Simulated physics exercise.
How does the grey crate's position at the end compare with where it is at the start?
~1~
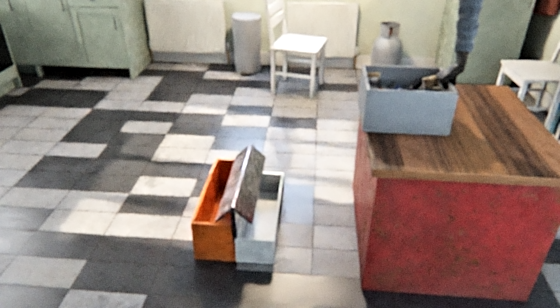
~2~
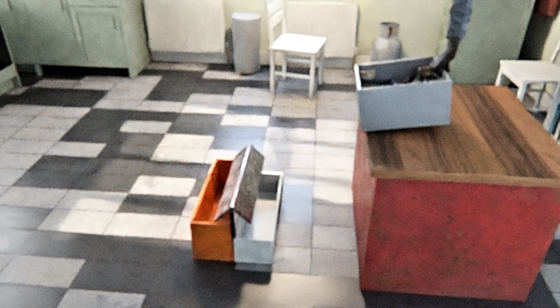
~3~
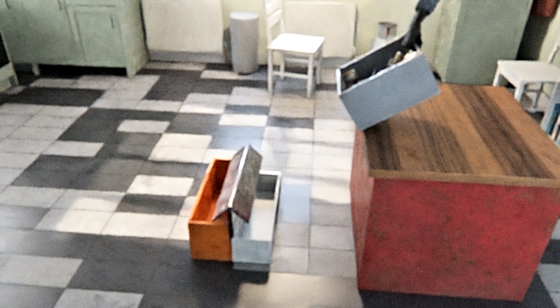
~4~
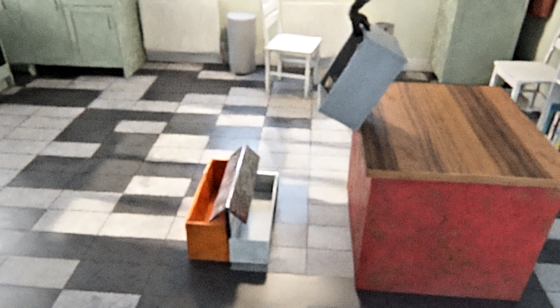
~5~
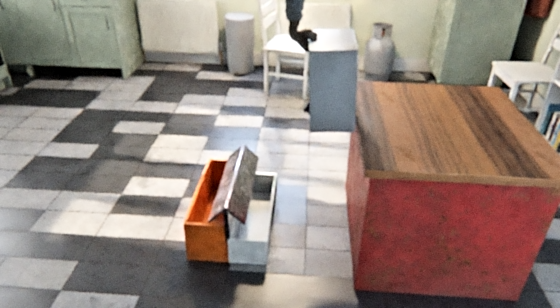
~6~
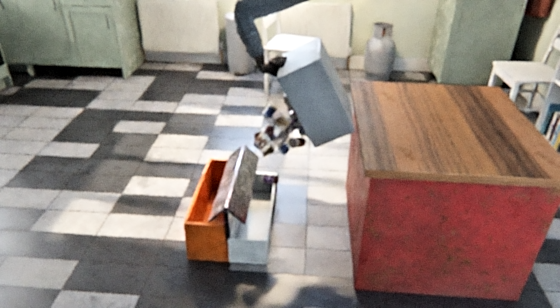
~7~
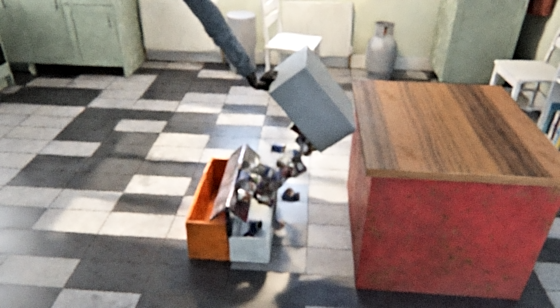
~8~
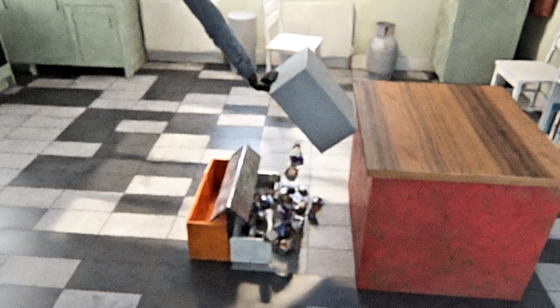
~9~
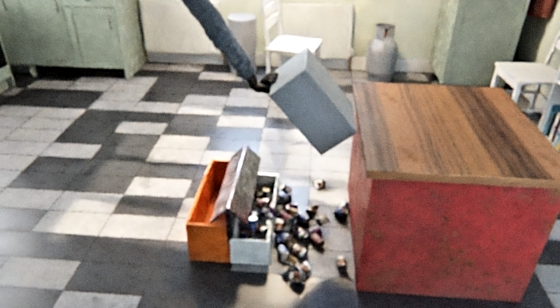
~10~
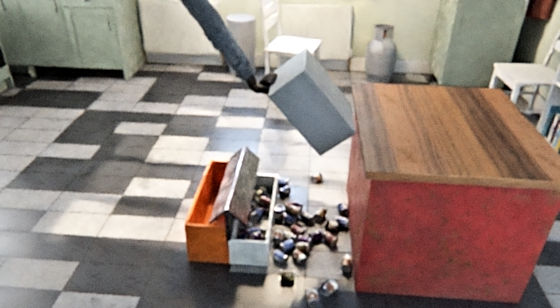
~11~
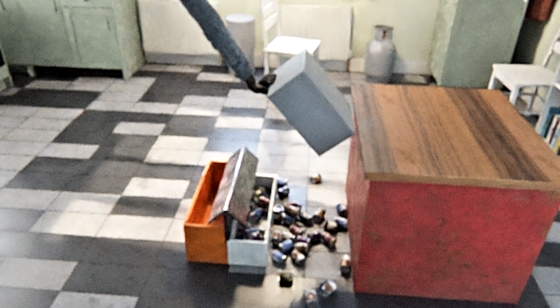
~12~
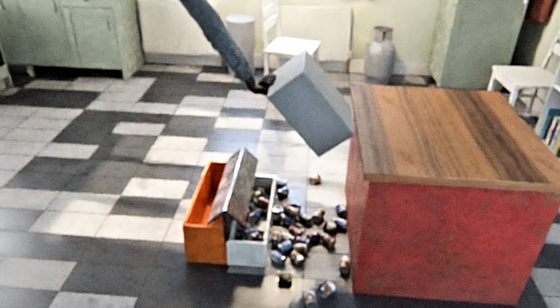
At the start the grey crate sits upright on top of the bench, while at the end it is held in the air further left, steeply tipped beside the bench's left edge.
In the video, a dark arm lifts a grey crate off a red bench with a wooden top, swings it left and tips it over, spilling small tins that end up partly in the white trough and partly on the floor beside it, with none visible in the orange trough.
